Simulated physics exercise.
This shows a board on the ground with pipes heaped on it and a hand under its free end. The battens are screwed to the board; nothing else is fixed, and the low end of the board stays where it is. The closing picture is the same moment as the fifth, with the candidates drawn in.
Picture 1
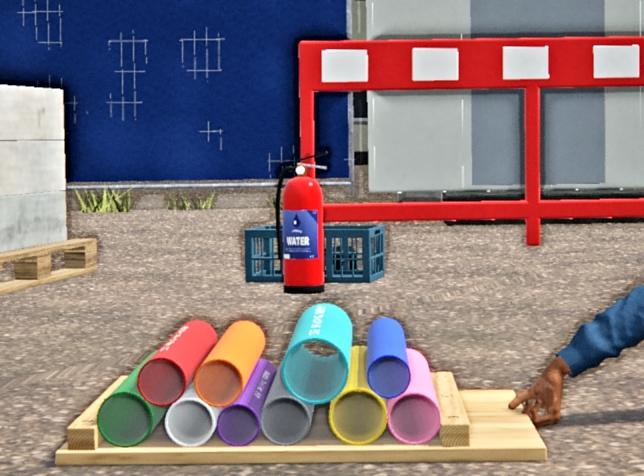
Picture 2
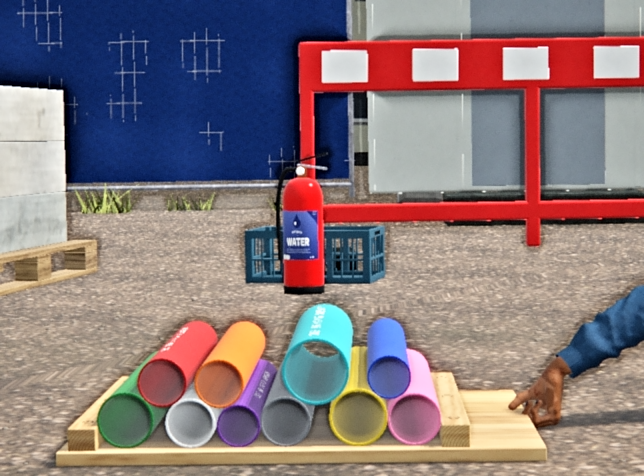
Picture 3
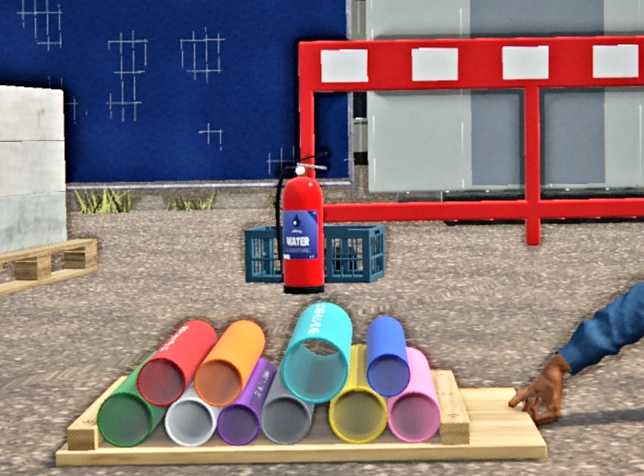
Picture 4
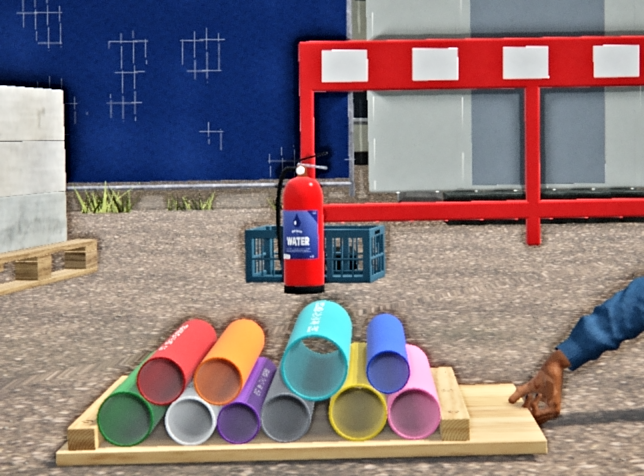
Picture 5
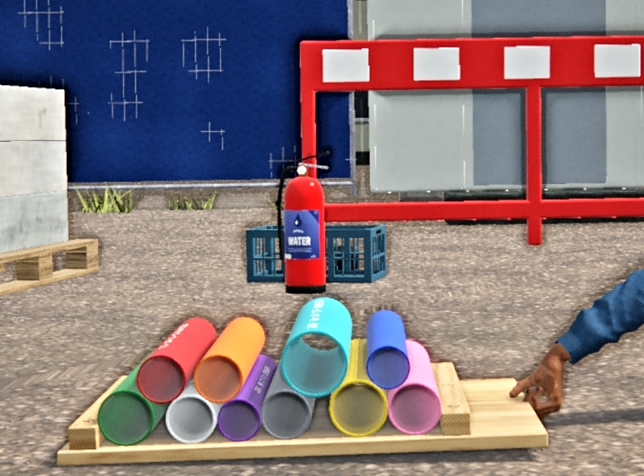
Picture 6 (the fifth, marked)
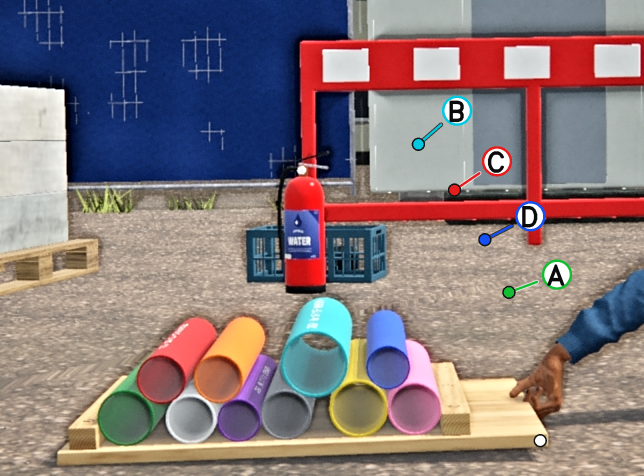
The video shows colourful pipes stacked between battens on a wooden board on the ground, with a fire extinguisher and red barrier behind, as a hand at the board's right end raises it very slightly while the pipes stay stacked.
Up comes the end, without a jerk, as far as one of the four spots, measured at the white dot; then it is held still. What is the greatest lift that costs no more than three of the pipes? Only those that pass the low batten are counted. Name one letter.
The highest mark that will do is C.
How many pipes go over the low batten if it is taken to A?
The count is none.
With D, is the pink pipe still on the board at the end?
Yes, with D.
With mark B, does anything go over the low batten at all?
Yes.
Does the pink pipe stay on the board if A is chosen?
The pink pipe: Yes.
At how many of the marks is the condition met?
Three of the four.
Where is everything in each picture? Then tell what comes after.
The first picture shows yellow pipe (358, 417); pink pipe (414, 418); red pipe (162, 381).
The second picture shows red pipe (162, 382); blue pipe (390, 377).
The third picture shows board (307, 413); yellow pipe (358, 415); pink pipe (414, 416); grey pipe (285, 420).
The fourth picture shows board (307, 410); green pipe (125, 419); white pipe (190, 421).
The fifth picture shows board (308, 408); green pipe (126, 418); white pipe (191, 419).
On the marked copy, A at (509, 292); B at (418, 145); C at (454, 190); D at (485, 240); the white dot at (540, 441).
With C. Early on, board at 20°.
Further on, board at 33°.
At the end, board at 33°, three over the low batten (red, orange, turquoise).
As for the rest, A none over the low batten; B four over the low batten (red, blue, orange, turquoise); D none over the low batten.
